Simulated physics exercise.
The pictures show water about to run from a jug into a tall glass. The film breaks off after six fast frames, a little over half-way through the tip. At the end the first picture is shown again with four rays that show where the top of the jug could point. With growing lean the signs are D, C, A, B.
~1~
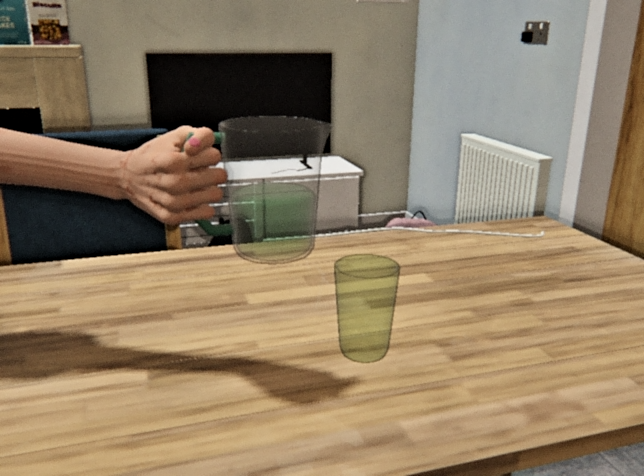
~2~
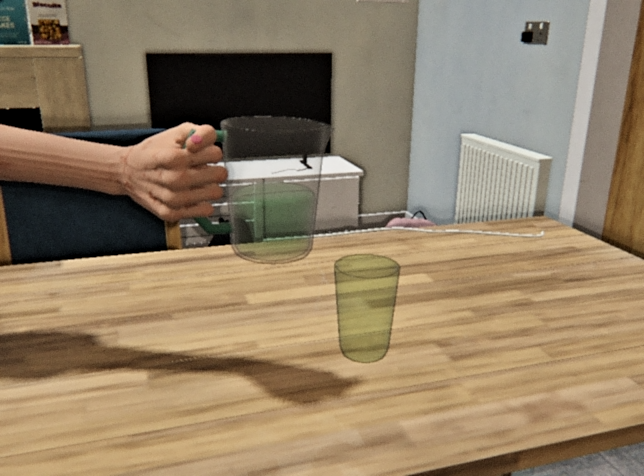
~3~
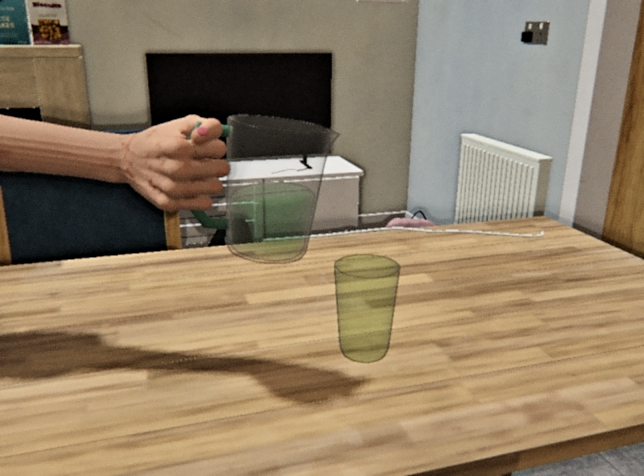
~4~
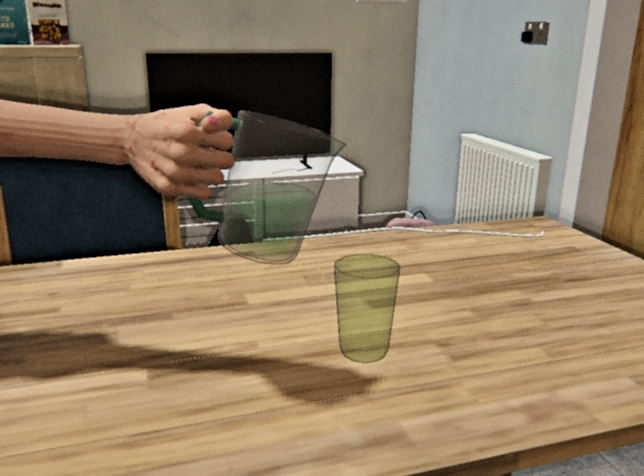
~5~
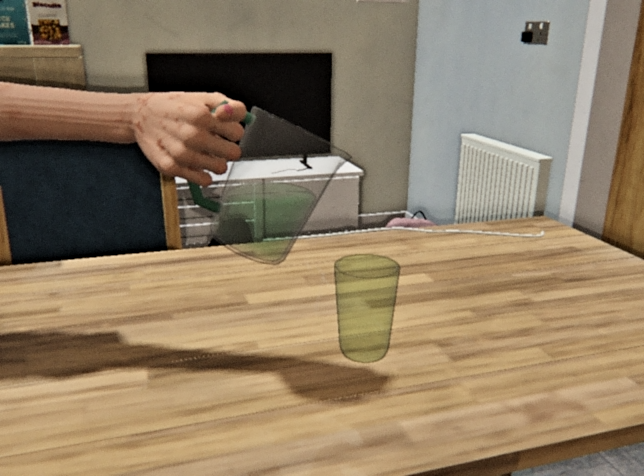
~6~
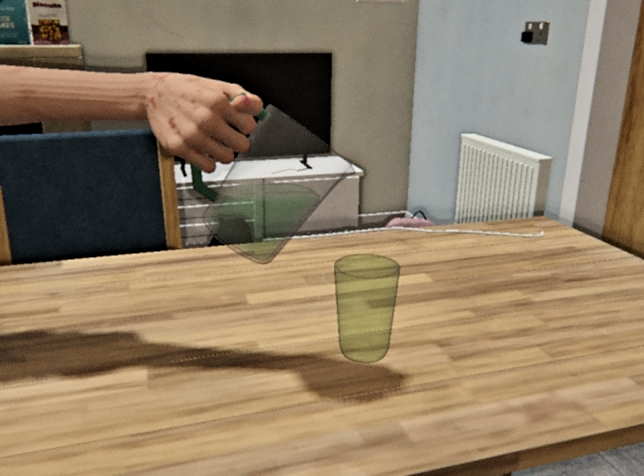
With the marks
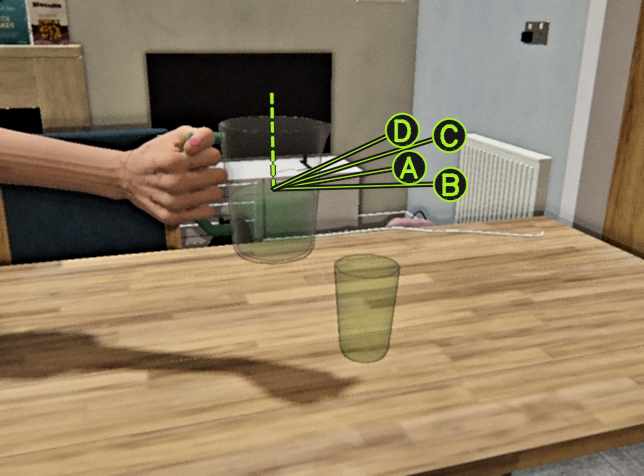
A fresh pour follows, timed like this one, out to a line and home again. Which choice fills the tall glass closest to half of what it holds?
C beats the others.
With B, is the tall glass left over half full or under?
Over.
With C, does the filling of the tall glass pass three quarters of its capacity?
No.
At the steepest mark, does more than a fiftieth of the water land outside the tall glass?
Yes, it does.
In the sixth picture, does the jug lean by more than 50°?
No, it does not.
On the marked copy, A at (392, 168); B at (433, 184); C at (432, 139); D at (386, 136).
For tilt A, the tall glass ends with about 70 % of what it can hold; 6 % of the water is spilt.
For tilt B, the tall glass ends with about 81 % of what it can hold; 13 % of the water is spilt.
For tilt C, the tall glass ends with about 50 % of what it can hold; 3 % of the water is spilt.
For tilt D, the tall glass ends with about 28 % of what it can hold.
